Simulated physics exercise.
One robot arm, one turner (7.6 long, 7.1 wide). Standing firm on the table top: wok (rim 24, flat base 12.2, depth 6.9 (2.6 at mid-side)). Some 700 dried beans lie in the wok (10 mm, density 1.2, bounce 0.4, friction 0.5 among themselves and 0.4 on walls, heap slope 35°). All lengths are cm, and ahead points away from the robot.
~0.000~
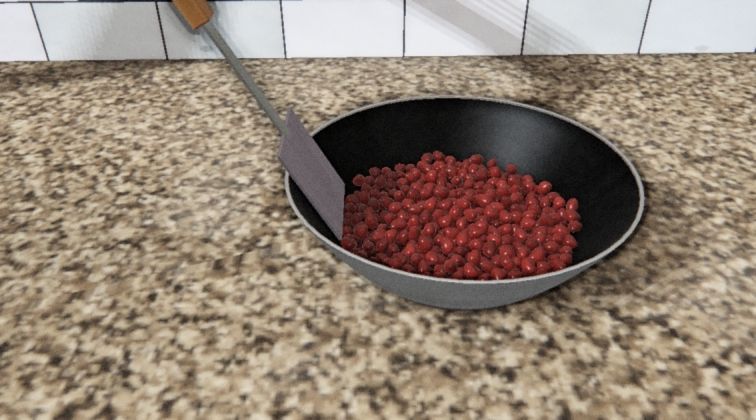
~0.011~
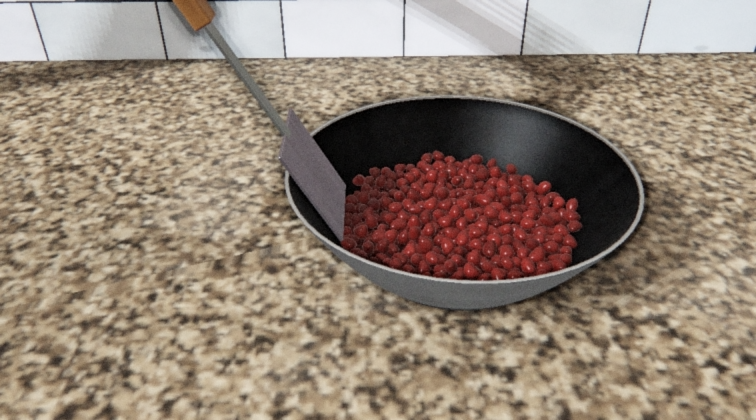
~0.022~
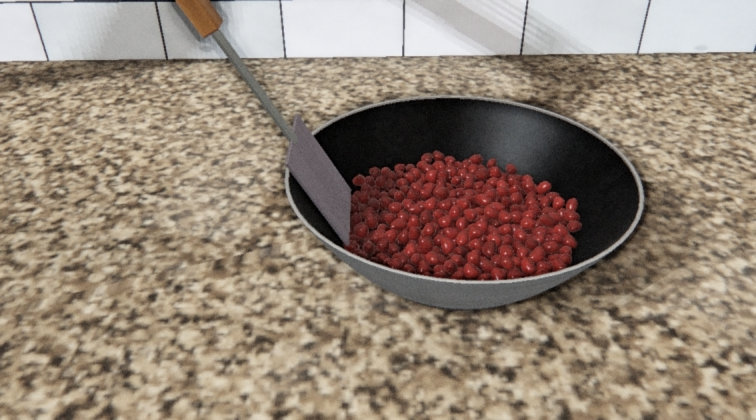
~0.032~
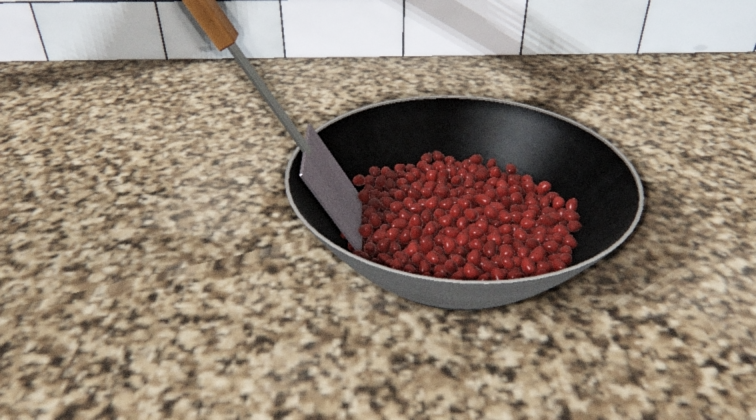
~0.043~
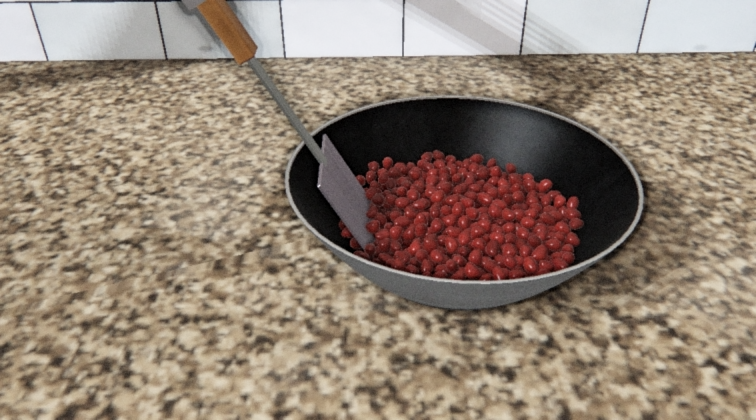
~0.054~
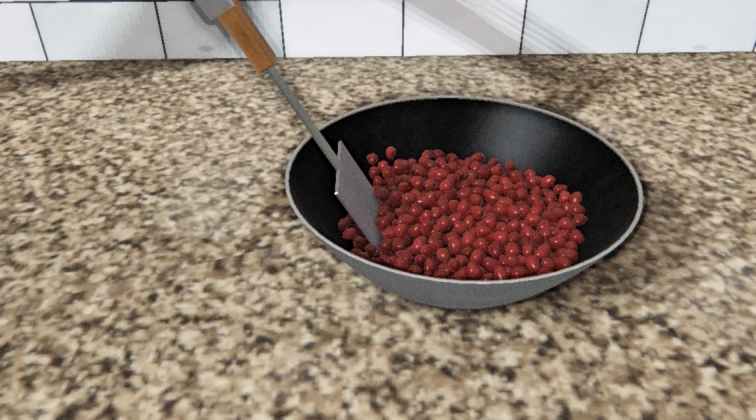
In a black wok on the counter, a turner slides right into red beans.
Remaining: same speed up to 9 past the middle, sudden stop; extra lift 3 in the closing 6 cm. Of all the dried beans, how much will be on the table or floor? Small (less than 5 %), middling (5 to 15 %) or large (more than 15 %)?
A large share, more than 15 %, ends on the table or floor.
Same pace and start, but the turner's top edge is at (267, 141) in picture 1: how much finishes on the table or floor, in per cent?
Some 40 per cent.
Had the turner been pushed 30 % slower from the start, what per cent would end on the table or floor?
Then about 35 per cent.
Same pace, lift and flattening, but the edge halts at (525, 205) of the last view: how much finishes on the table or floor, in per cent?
Some 15 per cent.
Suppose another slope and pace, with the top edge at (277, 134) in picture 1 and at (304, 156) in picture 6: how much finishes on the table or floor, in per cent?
Some 30 per cent.
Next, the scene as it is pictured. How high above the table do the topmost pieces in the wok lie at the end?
Roughly 5.5 cm.
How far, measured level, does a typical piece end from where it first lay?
Some 5 cm.
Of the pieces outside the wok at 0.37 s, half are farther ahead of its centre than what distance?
About 24 cm.
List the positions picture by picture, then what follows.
Turner top edge at (284, 130), sloping 61°; upper third of the load around (452, 219), from x 345 to 575, top at y 155; 700 in the wok, in the first frame.
Turner top edge at (285, 131), sloping 61°; upper third of the load around (452, 219), from x 345 to 575, top at y 155, in the second frame.
Turner top edge at (291, 137), sloping 61°; upper third of the load around (452, 219), from x 345 to 575, top at y 155, in the third frame.
Turner top edge at (305, 148), sloping 61°; upper third of the load around (454, 219), from x 345 to 575, top at y 155, in the fourth frame.
Turner top edge at (322, 159), sloping 61°; upper third of the load around (455, 216), from x 345 to 575, top at y 155, in the fifth frame.
Turner top edge at (338, 166), sloping 61°; upper third of the load around (464, 212), from x 345 to 580, top at y 150; 700 in the wok, in the sixth frame.
By 0.10 s, sloping 61°, highest piece 9 above the table; 700 in the wok.
By 0.14 s, sloping 61°, highest piece 10 above the table; 700 in the wok.
By 0.37 s, sloping 61°, highest piece 26 above the table; 414 in the wok, 57 on the table or floor, 229 on the blade or in flight.
By 1.42 s, sloping 61°, highest piece 6 above the table; 414 in the wok, 286 on the table or floor.
Final count, 414 in the wok, 286 on the table or floor. That is 41 % on the table or floor.
